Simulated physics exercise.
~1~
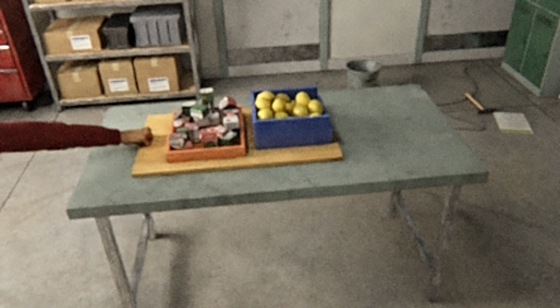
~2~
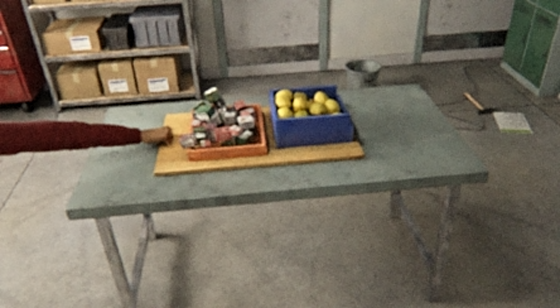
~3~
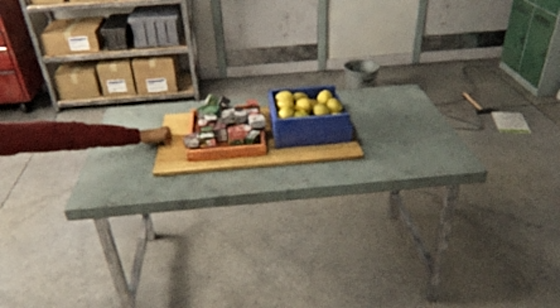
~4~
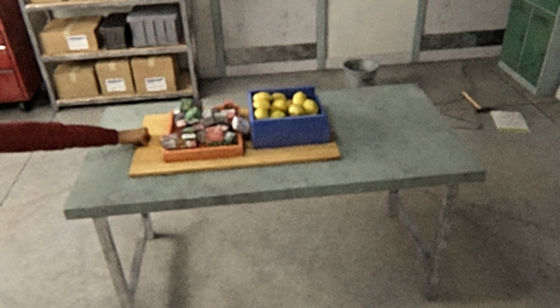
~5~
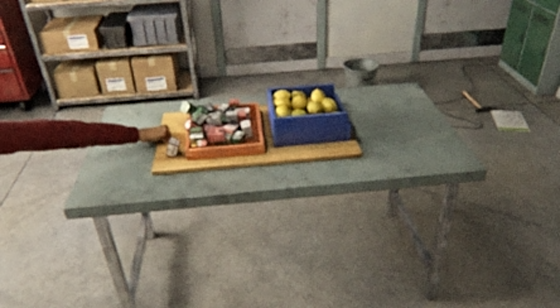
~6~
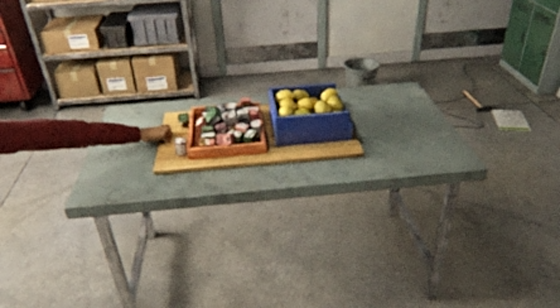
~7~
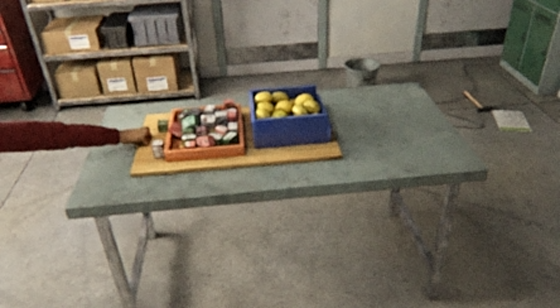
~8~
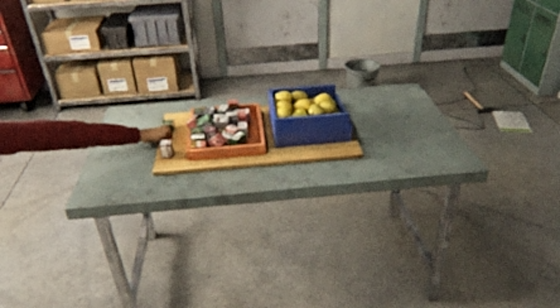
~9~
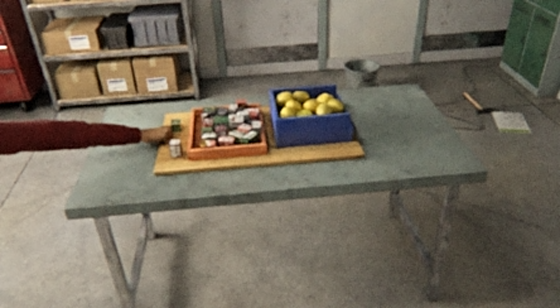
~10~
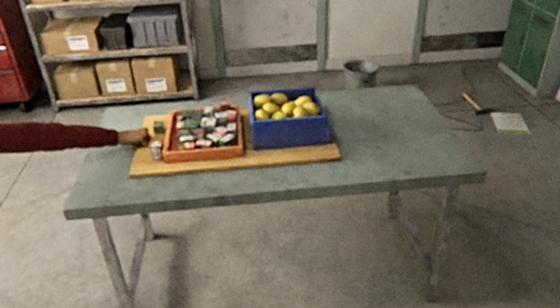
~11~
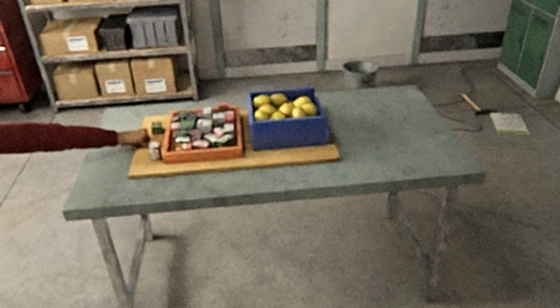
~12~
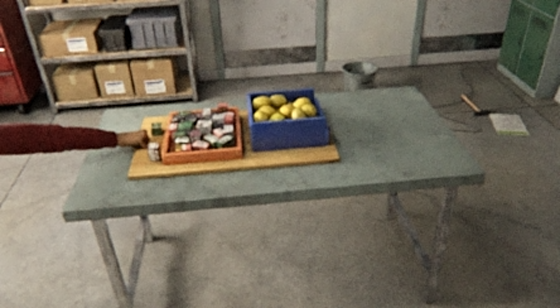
A red-sleeved arm slid a wooden board right and left several times on a grey table, shaking a blue crate of lemons and an orange crate of small cartons. A couple of cartons tumbled out beside the orange crate, while the lemons stayed in.
